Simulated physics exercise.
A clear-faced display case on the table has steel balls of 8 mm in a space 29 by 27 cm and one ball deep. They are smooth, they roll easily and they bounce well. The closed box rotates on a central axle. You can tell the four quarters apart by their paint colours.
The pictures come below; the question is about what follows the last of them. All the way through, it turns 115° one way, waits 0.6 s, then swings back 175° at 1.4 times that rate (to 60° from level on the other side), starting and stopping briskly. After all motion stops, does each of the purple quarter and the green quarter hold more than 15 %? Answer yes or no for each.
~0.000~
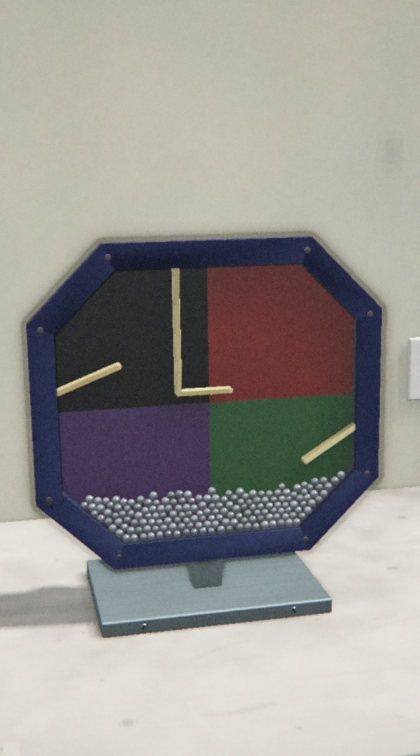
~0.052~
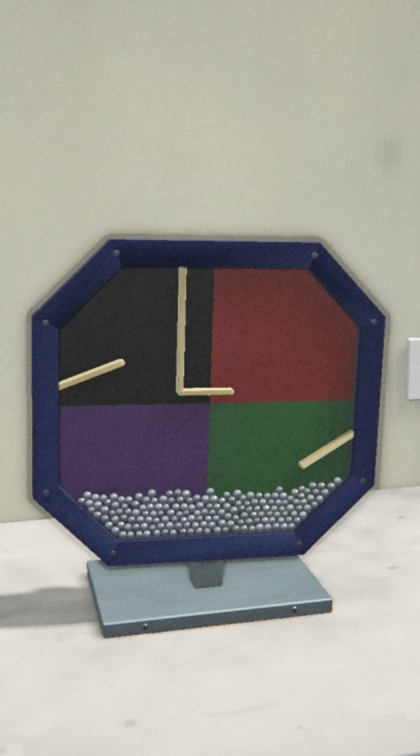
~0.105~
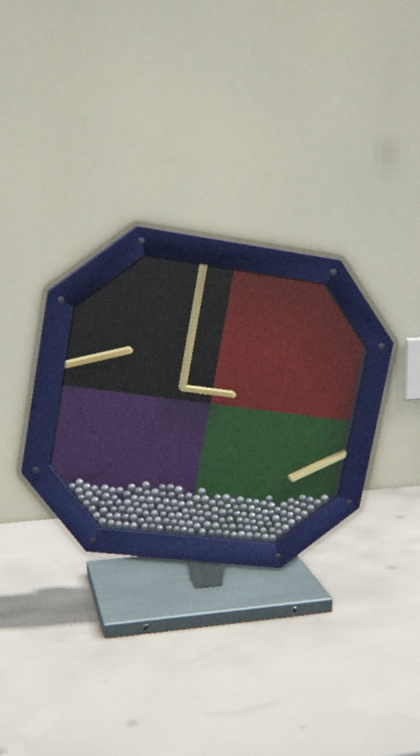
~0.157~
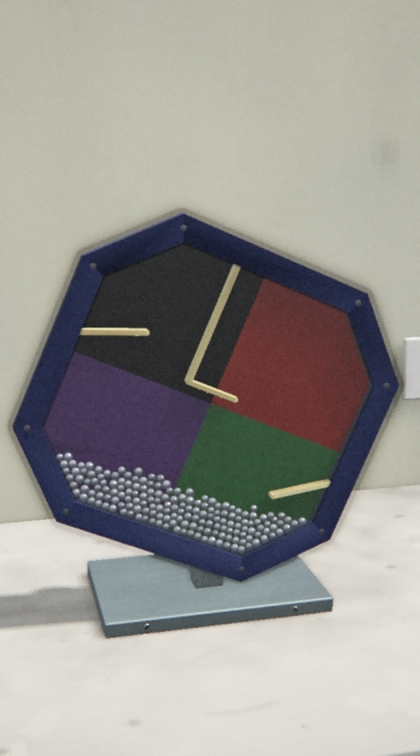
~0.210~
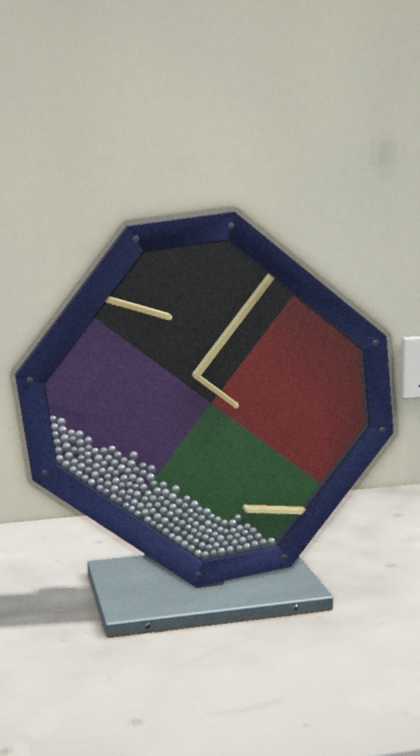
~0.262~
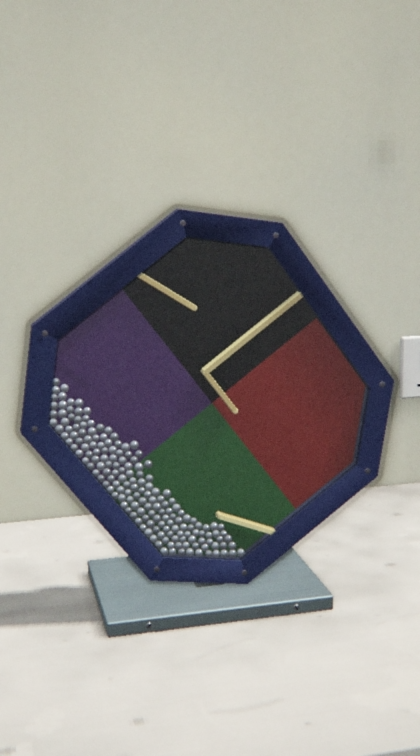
Purple - yes; green - no.
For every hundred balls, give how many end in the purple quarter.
Roughly 85 per cent.
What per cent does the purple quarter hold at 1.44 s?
Share: Close to 0 percent.
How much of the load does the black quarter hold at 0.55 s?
I'd say close to 0 in a hundred.
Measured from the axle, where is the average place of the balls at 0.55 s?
Position estimate: Left 9 cm, below 6 cm.
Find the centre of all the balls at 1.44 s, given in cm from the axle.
Some 10 cm right and 6 cm below.
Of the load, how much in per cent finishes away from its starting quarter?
Roughly 65 per cent.
By 0.55 s, it stands 115° clockwise; the balls' middle is 9 cm left of and 6 cm below the centre; red 20 %, green 75 %.
By 1.44 s, it stands 27° clockwise; the balls' middle is 10 cm right of and 6 cm below the centre; red 50 %, green 50 %.
By 1.73 s, it stands 60° anticlockwise; the balls' middle is 5 cm right of and 1 cm below the centre; red 10 %, purple 30 %, green 50 %, black 5 %.
Settled by 2.6 s, it stands 60° anticlockwise; red 0 %, purple 85 %, green 0 %, black 15 %.
